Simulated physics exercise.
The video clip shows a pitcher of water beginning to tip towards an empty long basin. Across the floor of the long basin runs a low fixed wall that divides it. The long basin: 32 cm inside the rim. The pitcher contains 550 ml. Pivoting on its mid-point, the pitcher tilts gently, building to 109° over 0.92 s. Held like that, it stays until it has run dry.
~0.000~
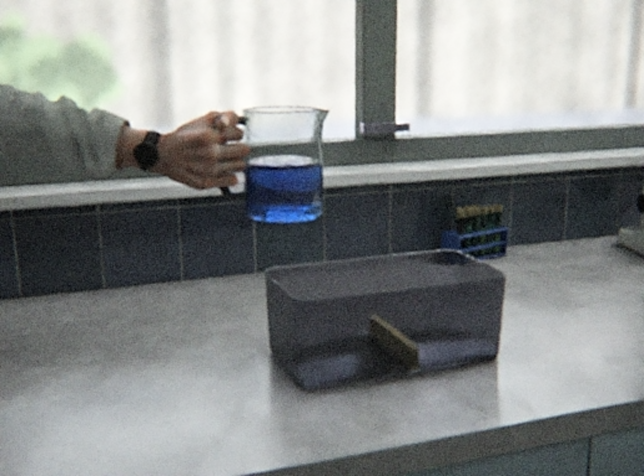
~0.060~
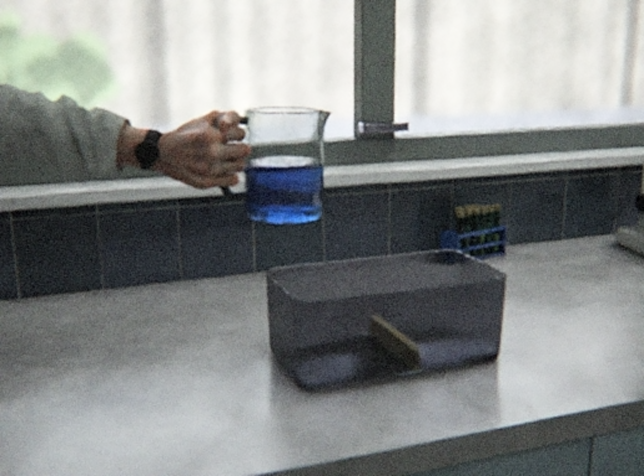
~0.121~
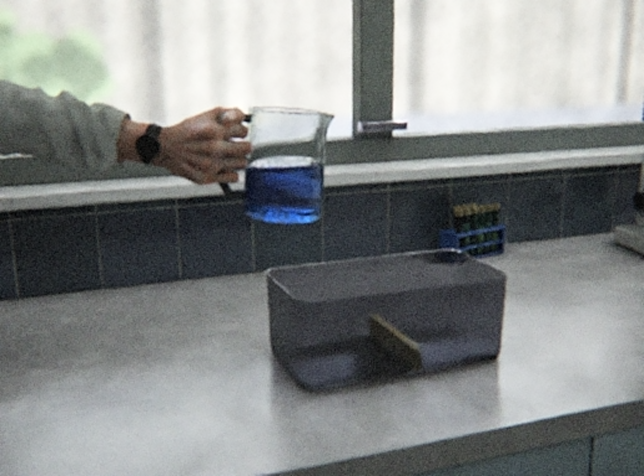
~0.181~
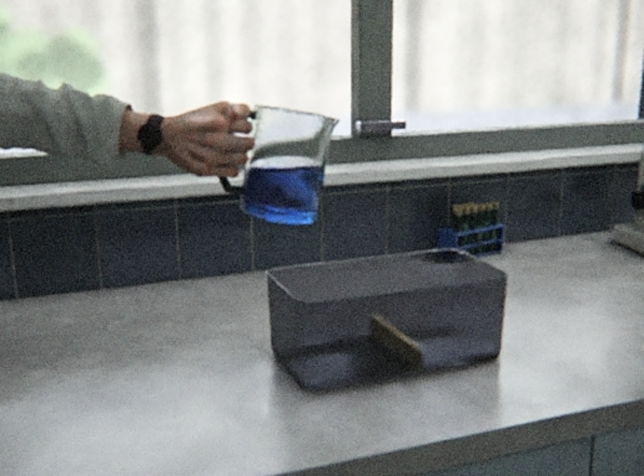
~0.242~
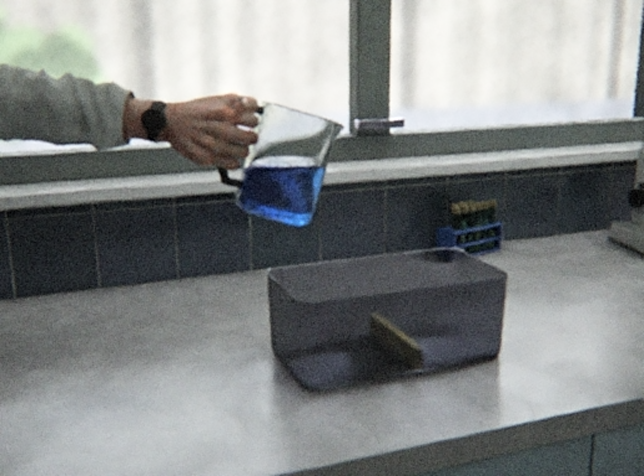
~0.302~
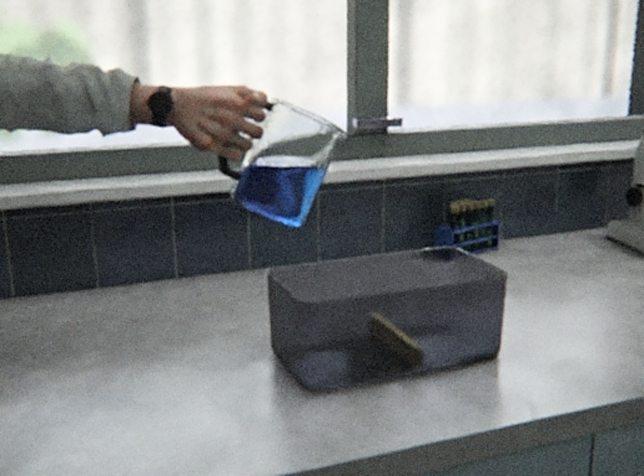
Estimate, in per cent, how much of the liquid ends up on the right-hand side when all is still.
22 %.
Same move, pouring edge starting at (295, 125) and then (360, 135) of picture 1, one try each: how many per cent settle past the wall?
About 10 %, then about 85 %.
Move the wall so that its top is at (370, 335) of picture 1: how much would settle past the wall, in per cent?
In that case, some 90 percent.
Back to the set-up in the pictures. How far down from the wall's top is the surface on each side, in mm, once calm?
Left about 14 mm, while the right is about 26 mm.
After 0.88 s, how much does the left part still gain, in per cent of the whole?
That amounts to roughly 42 per cent of the whole.
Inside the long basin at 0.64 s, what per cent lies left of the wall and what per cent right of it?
Lab note: Left near 0, right near 0.
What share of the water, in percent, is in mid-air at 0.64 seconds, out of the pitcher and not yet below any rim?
Around 10 in a hundred.
After 0.64 s the tilt is 85° and 90 per cent is still to pour, 0 is left of the wall and 0 right of it.
After 0.88 s the tilt is 109° and 31 per cent is still to pour, 35 is left of the wall and 8 right of it.
After 1.14 s the tilt is 109° and 4 per cent is still to pour, 70 is left of the wall and 20 right of it.
After 1.42 s the tilt is 109° and 0 per cent is still to pour, 77 is left of the wall and 22 right of it.
In the end 77 per cent lies left of the wall, 22 right of it and 1 outside.
